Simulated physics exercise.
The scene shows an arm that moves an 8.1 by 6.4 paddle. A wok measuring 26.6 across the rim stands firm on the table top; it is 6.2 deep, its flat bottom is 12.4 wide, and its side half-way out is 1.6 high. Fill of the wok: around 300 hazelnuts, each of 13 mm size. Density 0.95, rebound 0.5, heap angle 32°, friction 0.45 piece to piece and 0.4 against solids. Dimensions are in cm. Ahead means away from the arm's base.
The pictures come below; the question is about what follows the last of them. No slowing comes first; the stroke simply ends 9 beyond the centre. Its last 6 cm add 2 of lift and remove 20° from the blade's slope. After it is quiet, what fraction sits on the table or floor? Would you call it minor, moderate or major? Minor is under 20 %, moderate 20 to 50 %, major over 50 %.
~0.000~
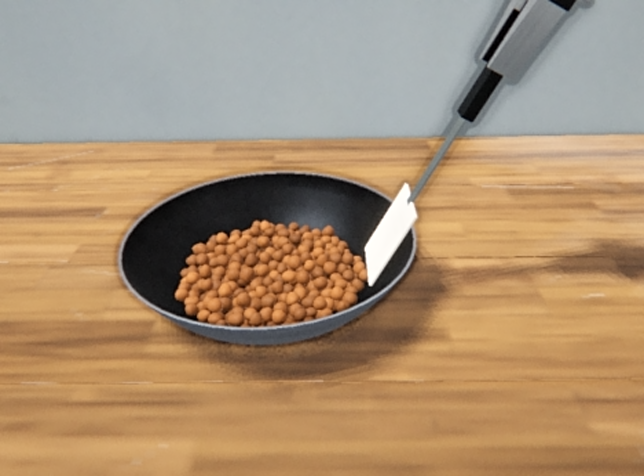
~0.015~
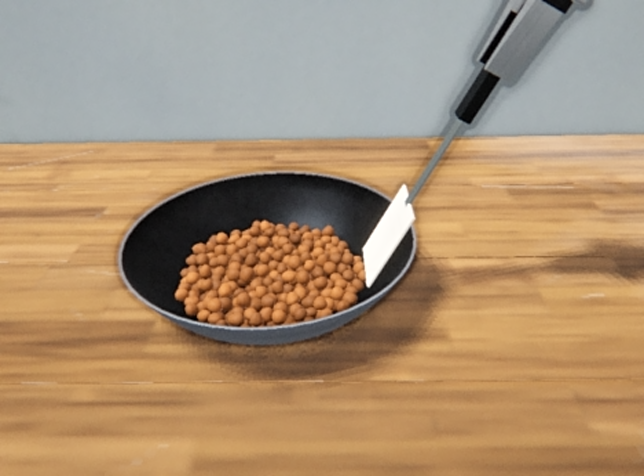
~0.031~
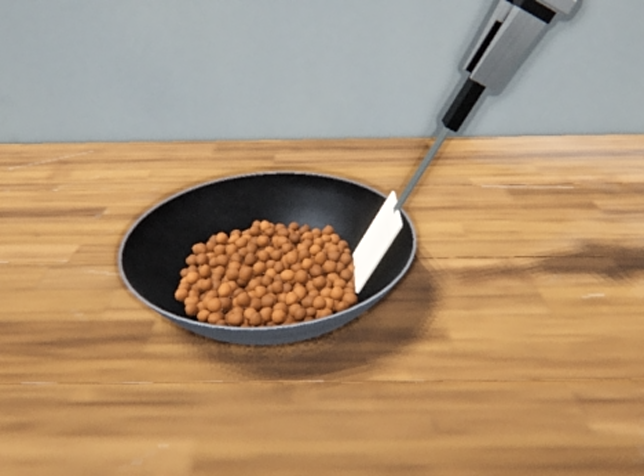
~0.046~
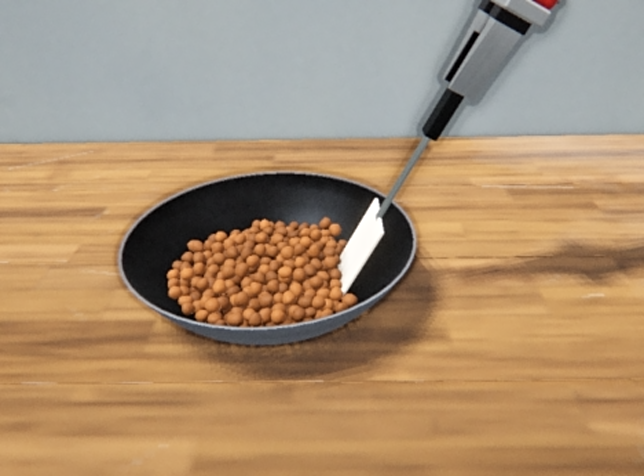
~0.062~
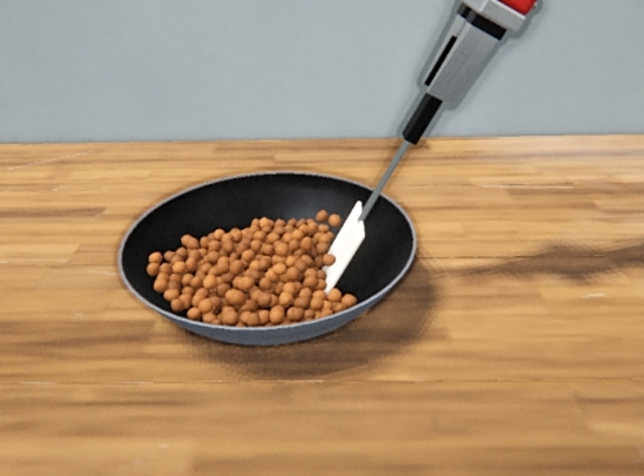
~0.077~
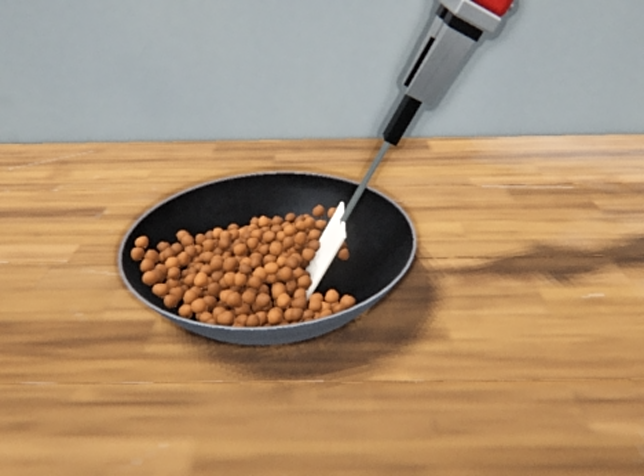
I would call it moderate.
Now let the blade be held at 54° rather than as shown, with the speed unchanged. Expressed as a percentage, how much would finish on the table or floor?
In that case around 30 per cent.
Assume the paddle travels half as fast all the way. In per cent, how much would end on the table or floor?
It would be roughly 10 percent.
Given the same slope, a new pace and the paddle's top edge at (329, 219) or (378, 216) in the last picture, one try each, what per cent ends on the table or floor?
That comes to some 35 and some 10 percent, in that order.
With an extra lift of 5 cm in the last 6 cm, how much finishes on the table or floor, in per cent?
20 per cent.
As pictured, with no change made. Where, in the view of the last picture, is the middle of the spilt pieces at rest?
Resting centre: About (9, 275).
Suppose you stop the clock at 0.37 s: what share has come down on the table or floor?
I'd put it at around 10 per cent.
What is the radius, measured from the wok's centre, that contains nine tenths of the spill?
Roughly 45 cm.
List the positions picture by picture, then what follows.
Paddle top edge at (411, 200), sloping 63°; upper third of the load around (278, 261), from x 180 to 365, top at y 225; 305 in the wok, in the first picture.
Paddle top edge at (409, 201), sloping 63°; upper third of the load around (278, 261), from x 180 to 365, top at y 225, in the second picture.
Paddle top edge at (397, 208), sloping 63°; upper third of the load around (280, 261), from x 180 to 355, top at y 225, in the third picture.
Paddle top edge at (379, 215), sloping 63°; upper third of the load around (272, 264), from x 175 to 350, top at y 225, in the fourth picture.
Paddle top edge at (361, 218), sloping 63°; upper third of the load around (258, 263), from x 155 to 350, top at y 215, in the fifth picture.
Paddle top edge at (343, 219), sloping 63°; upper third of the load around (248, 260), from x 135 to 345, top at y 210; 305 in the wok, in the sixth picture.
After 0.11 s, sloping 63°, highest piece 9 above the table; 303 in the wok, 2 on the blade or in flight.
After 0.15 s, sloping 57°, highest piece 11 above the table; 301 in the wok, 4 on the blade or in flight.
After 0.37 s, sloping 43°, highest piece 21 above the table; 223 in the wok, 33 on the table or floor, 49 on the blade or in flight.
After 1.42 s, sloping 43°, highest piece 5 above the table; 223 in the wok, 82 on the table or floor.
At rest, 223 in the wok, 82 on the table or floor. That is 27 % on the table or floor.
